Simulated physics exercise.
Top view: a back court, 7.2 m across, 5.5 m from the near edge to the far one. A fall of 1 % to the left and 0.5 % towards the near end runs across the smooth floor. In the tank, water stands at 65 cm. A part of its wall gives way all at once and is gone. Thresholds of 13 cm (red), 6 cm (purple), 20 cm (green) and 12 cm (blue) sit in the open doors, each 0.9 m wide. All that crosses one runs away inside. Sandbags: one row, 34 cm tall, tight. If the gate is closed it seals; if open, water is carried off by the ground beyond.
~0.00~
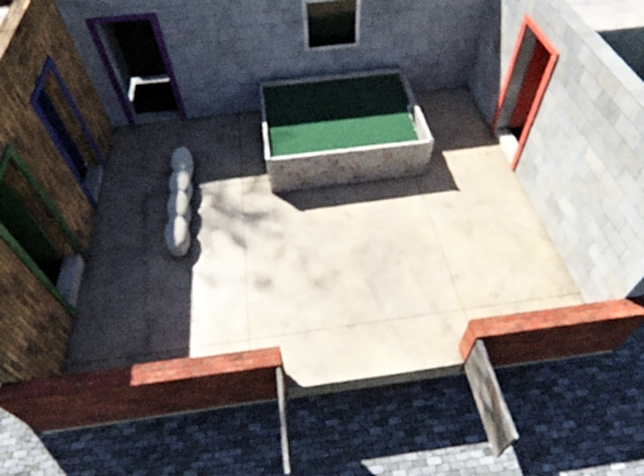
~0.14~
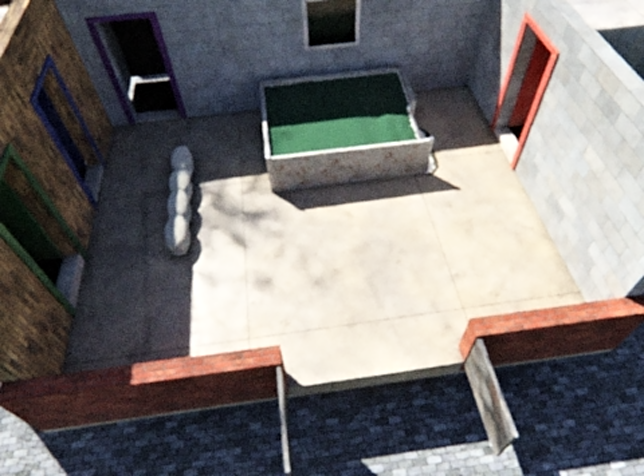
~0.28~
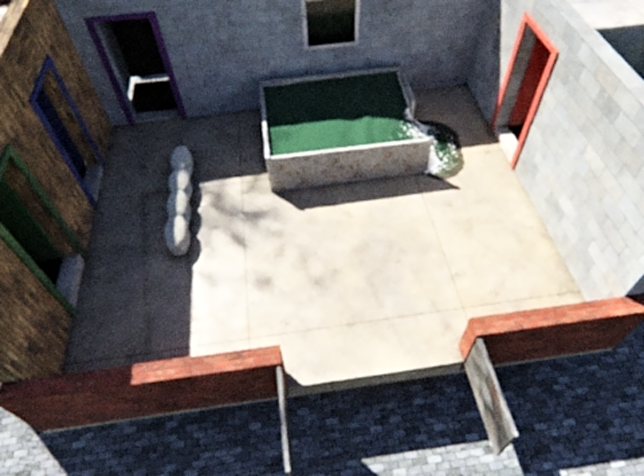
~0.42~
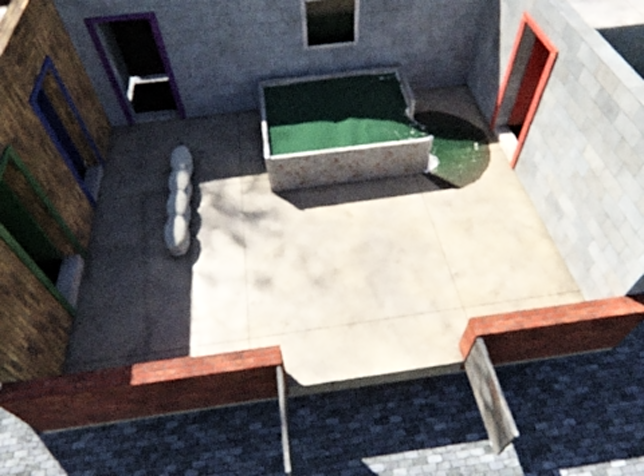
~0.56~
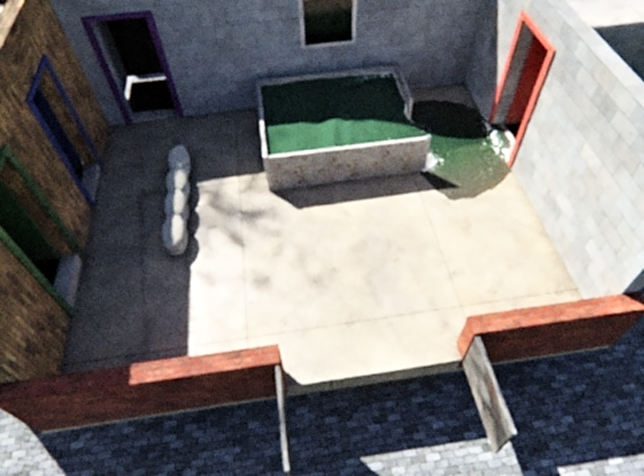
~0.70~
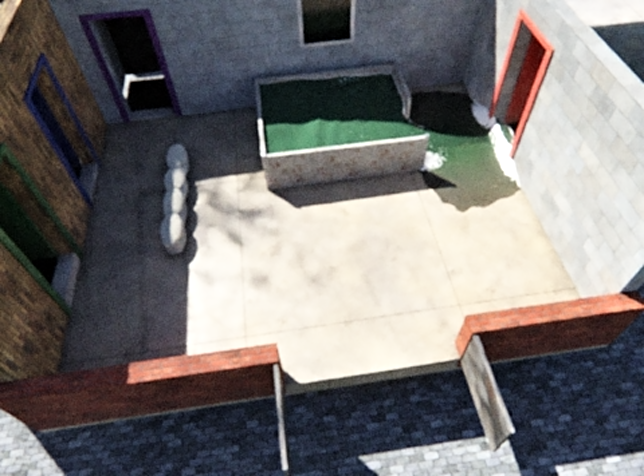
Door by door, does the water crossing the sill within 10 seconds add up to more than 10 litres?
The red door lets in a larger amount than the limit. The purple door lets in a smaller amount than the limit. The green door lets in a smaller amount than the limit. The blue door lets in a smaller amount than the limit.
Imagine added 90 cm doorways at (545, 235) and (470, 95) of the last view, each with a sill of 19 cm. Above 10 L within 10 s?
Check, in order - pass / fail.
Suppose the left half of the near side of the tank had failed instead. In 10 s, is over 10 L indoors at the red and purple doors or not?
Compared with that limit, red falls short while purple goes higher.
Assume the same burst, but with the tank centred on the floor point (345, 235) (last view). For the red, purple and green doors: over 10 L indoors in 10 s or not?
Lab note: Vs limit, red door limit held; purple door limit broken; green door limit held.
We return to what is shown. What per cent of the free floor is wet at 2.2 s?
Roughly 20 % of the floor is wet.
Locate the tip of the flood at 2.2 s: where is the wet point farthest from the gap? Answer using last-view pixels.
Somewhere about (582, 321).
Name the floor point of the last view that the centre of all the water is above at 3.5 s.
I'd say somewhere around (377, 155).
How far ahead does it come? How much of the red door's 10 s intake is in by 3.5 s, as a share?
Share: ~ 70 %.
After 1.4 s water covers 15 % of the floor and is deepest (36 cm) near (420, 154); red door 37 cm at the sill, 113 L in, purple door not reached, green door not reached, blue door not reached.
After 2.2 s water covers 20 % of the floor and is deepest (36 cm) near (478, 126); red door 37 cm at the sill, 264 L in, purple door not reached, green door not reached, blue door not reached.
After 3.5 s water covers 30 % of the floor and is deepest (28 cm) near (488, 145); red door 29 cm at the sill, 434 L in, purple door not reached, green door not reached, blue door not reached.
After 6.0 s water covers 65 % of the floor and is deepest (22 cm) near (492, 152); red door 22 cm at the sill, 580 L in, purple door 2 cm at the sill, 0 L in, green door not reached, blue door 3 cm at the sill, 0 L in.
After 10.0 s water covers 85 % of the floor and is deepest (14 cm) near (569, 323); red door 13 cm at the sill, 624 L in, purple door 2 cm at the sill, 0 L in, green door 8 cm at the sill, 0 L in, blue door 6 cm at the sill, 0 L in.
